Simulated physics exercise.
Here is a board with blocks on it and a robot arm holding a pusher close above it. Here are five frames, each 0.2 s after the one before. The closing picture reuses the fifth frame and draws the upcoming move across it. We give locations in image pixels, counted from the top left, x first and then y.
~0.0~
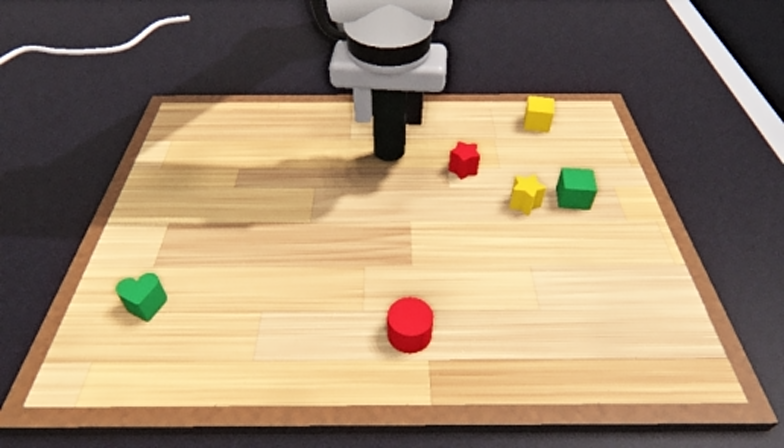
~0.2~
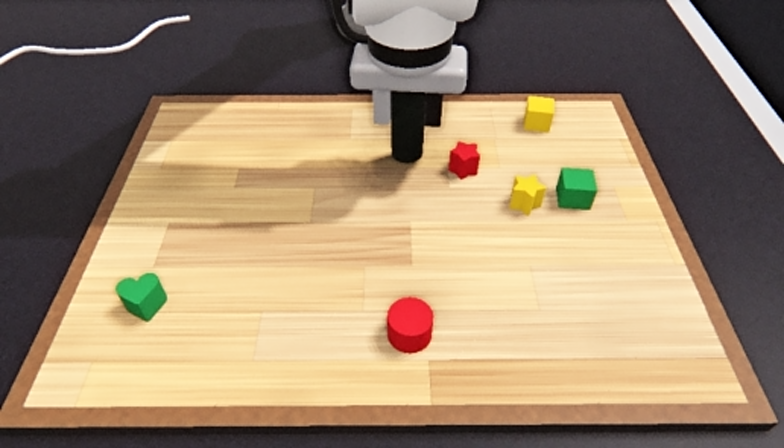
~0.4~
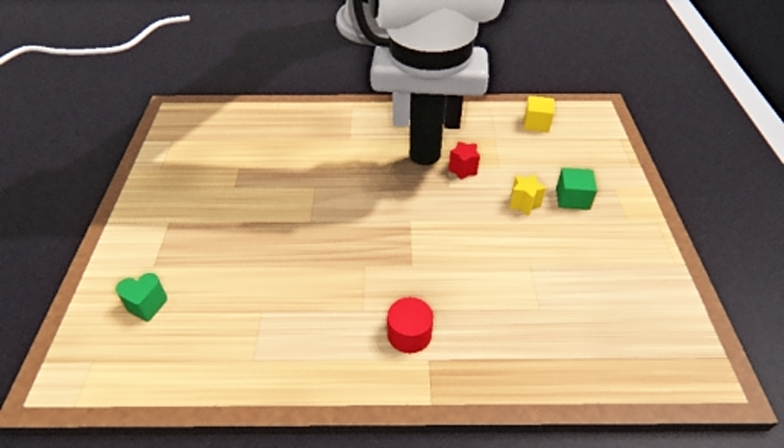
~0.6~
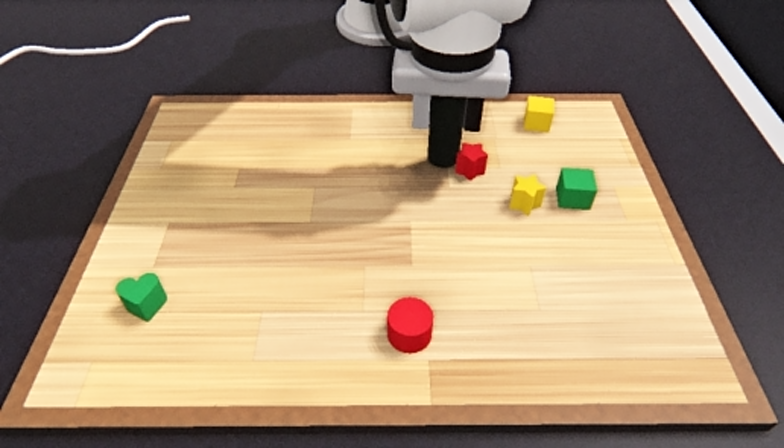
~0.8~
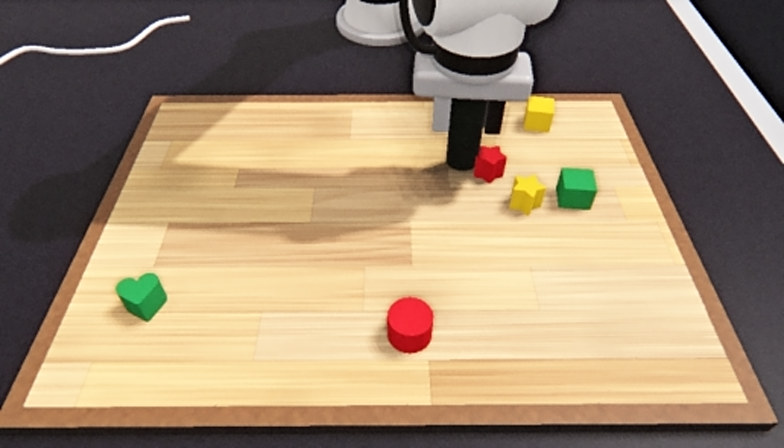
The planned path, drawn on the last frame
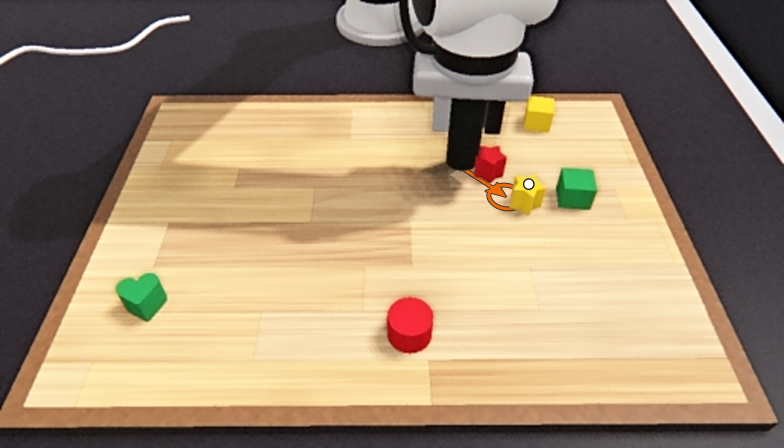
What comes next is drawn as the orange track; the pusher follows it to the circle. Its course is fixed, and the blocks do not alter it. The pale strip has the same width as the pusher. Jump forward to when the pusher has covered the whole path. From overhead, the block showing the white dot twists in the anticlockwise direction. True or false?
Verdict: False.
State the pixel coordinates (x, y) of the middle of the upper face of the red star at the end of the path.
In the picture, that point is around (533, 167).
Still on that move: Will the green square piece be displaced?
Final answer: No.
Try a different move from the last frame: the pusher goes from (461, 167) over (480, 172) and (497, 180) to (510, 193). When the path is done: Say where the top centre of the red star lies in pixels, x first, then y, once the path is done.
Final place: (542, 169).
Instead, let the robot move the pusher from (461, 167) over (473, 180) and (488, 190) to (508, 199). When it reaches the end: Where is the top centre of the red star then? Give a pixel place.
The middle of its top is at (522, 161).
Path on the board, straight from (461, 167) to (506, 197); the dot is on the yellow star.
On the path given first. Halfway along, pusher (484, 175); red star (516, 162), turned 15° anticlockwise.
At the end, pusher (507, 190); red star (533, 167), turned 50° anticlockwise; yellow star (537, 189), turned 20° clockwise; green square piece in place.
